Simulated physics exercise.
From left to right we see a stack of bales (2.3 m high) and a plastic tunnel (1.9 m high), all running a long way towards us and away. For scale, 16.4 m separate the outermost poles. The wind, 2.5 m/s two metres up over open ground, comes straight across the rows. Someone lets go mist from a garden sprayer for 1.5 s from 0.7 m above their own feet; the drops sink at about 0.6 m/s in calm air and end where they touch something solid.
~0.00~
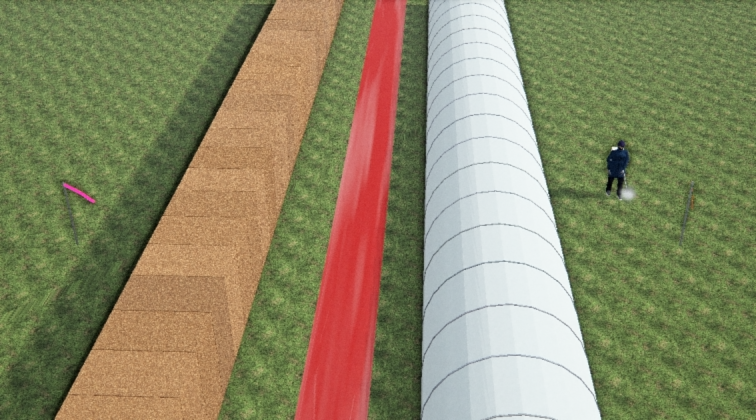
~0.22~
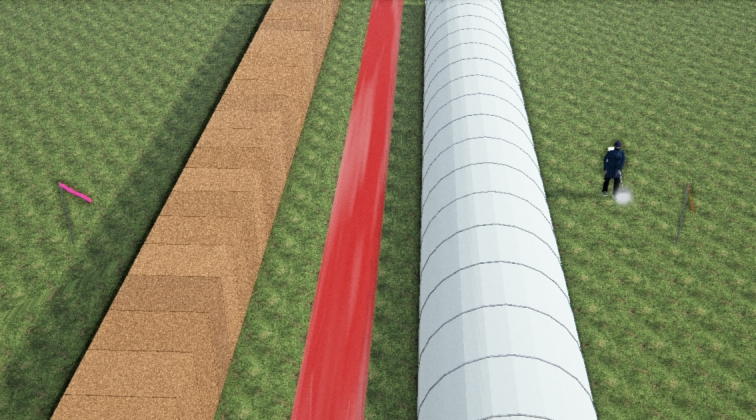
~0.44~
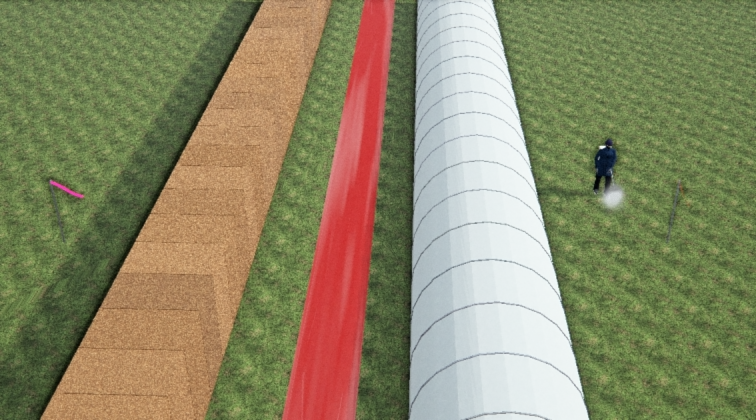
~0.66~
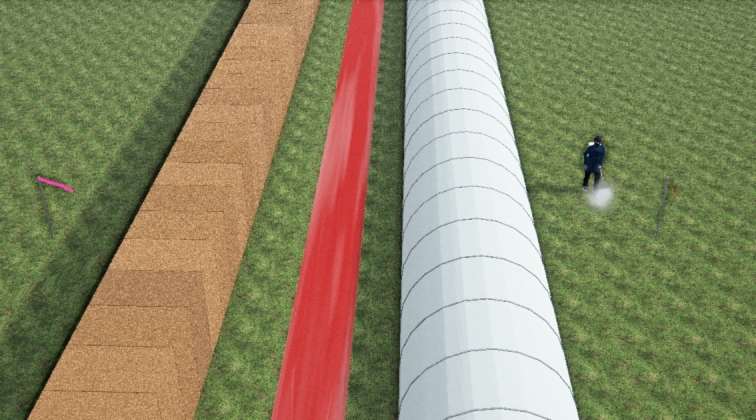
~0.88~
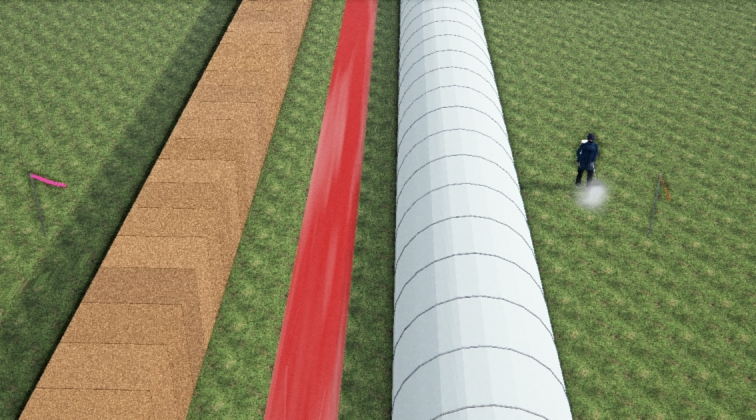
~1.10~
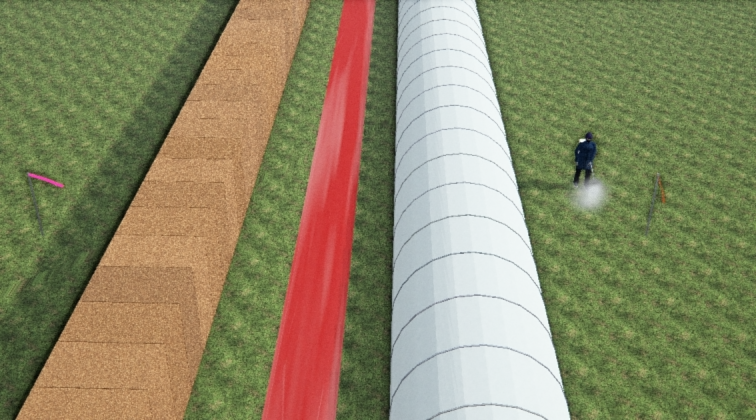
White mist spreads slightly near a standing person's feet, right of the long pale tunnel.
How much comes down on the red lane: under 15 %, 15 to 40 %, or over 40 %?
On the red lane: Not even 15 %.
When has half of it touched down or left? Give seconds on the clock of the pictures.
Near 2.0 s.
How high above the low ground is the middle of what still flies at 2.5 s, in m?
About 0.2 m.
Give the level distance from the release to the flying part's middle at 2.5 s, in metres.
About 0.5 m.
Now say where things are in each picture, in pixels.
In the first frame, the left ribbon ends at (94, 202), leaning 55 degrees to the right, the spray in the air spans x = 620 to 630 around y = 195 and it comes from (626, 191).
In the second frame, the spray in the air spans x = 615 to 625 around y = 195 and the red one passes (354, 237).
In the third frame, the left ribbon ends at (83, 197), leaning 60 degrees to the right, the spray in the air spans x = 605 to 620 around y = 195 and the top of the stack of bales crosses (228, 134).
In the fourth frame, the spray in the air spans x = 590 to 610 around y = 195 and the red one passes (342, 187).
In the fifth frame, the left ribbon ends at (66, 186), leaning 70 degrees to the right and the spray in the air spans x = 580 to 605 around y = 190.
In the sixth frame, the right ribbon ends at (664, 202), leaning 20 degrees to the right, the spray in the air spans x = 575 to 600 around y = 190 and the top of the plastic tunnel crosses (460, 144).
After 2.5 s, 0 % lies on the red lane; 73 % has touched down or left; the middle of what still flies is 0.3 m above the low ground, near (583, 198).
After 4.0 s, 0 % lies on the red lane; 94 % has touched down or left.
After 8.0 s, 0 % lies on the red lane; 99 % has touched down or left.
After 20.0 s, 0 % lies on the red lane; 100 % has touched down or left.
After 45.0 s, 0 % lies on the red lane; 100 % has touched down or left.
